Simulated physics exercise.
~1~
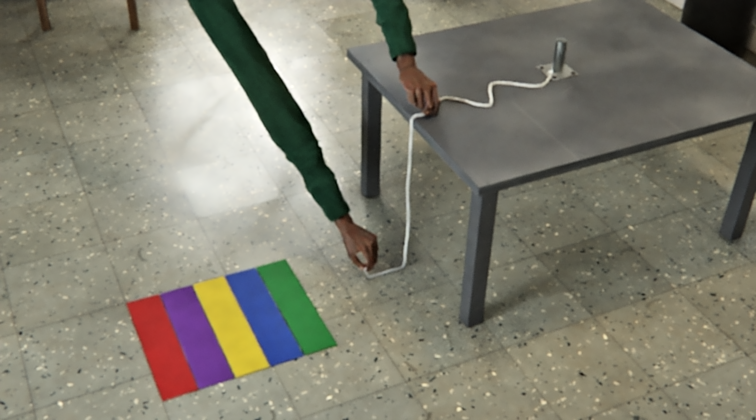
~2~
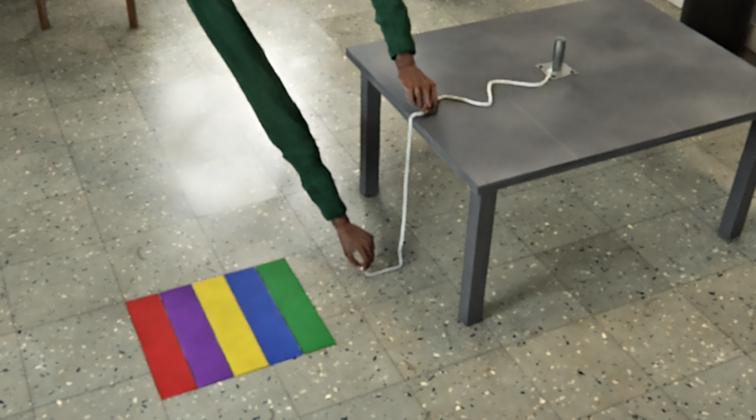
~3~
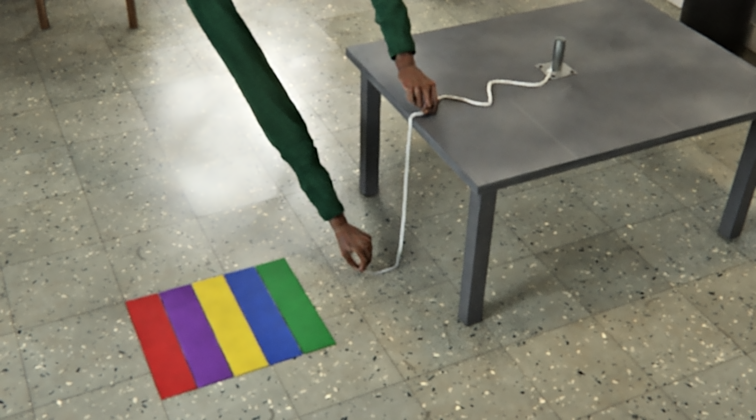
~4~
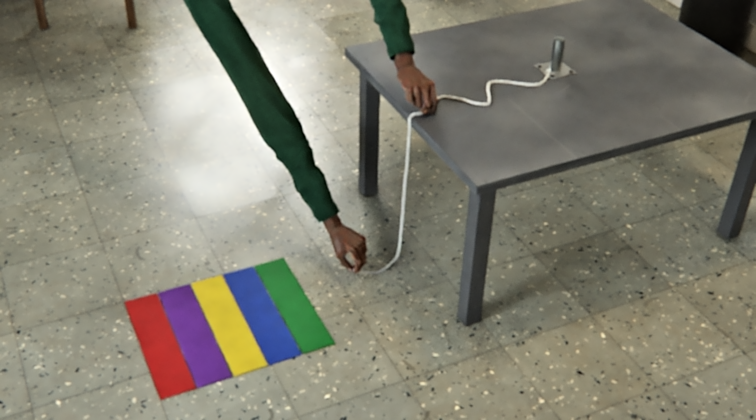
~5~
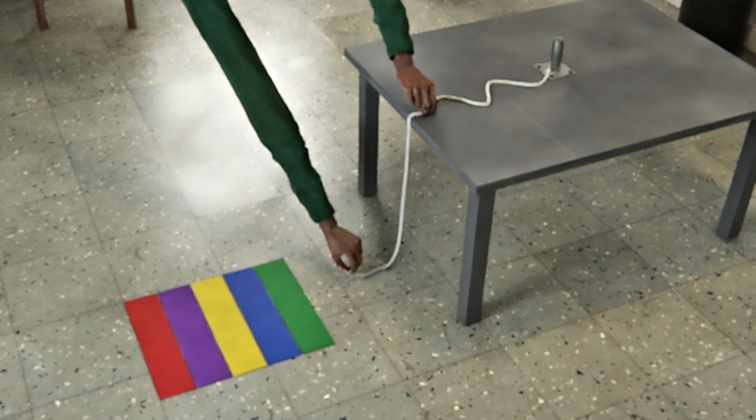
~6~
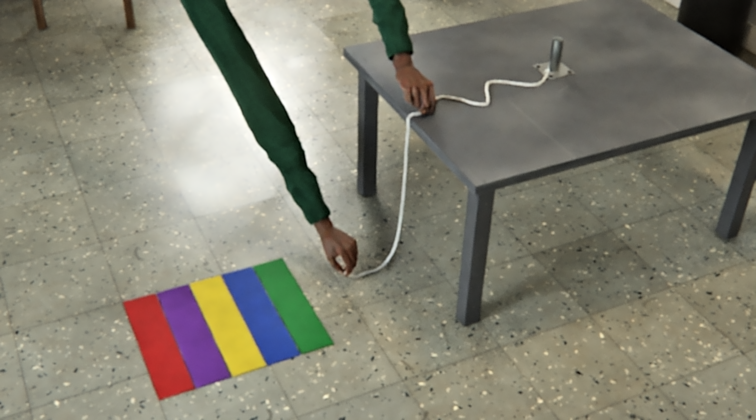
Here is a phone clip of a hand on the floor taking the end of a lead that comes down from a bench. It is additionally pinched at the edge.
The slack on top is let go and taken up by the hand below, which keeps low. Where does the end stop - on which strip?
On the purple strip.
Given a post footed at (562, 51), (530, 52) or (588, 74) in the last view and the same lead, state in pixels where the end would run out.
Around (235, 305), then (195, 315), then (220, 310).
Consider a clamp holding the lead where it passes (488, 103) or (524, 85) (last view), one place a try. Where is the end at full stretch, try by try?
Estimates in sequence: (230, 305) then (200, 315).
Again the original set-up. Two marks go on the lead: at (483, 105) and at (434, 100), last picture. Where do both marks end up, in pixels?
Around (442, 102), then around (397, 121).
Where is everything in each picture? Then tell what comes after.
End (365, 269); green (312, 333); blue (279, 344); yellow (244, 354); purple (209, 365); red (173, 376), in the first picture.
End (362, 268); lead through (539, 85) (490, 93) (439, 98) (409, 139) (405, 197) (400, 253), in the second picture.
End (360, 269), in the third picture.
End (354, 270); lead through (538, 84) (489, 93) (438, 98) (409, 139) (404, 197) (398, 254), in the fourth picture.
End (349, 272), in the fifth picture.
End (345, 273); lead through (537, 85) (487, 93) (436, 98) (407, 139) (403, 197) (391, 256), in the sixth picture.
Soon after, end near (250, 300); over blue.
Then, end near (212, 312); over yellow.
At full stretch, end near (189, 318); over purple. Over purple.
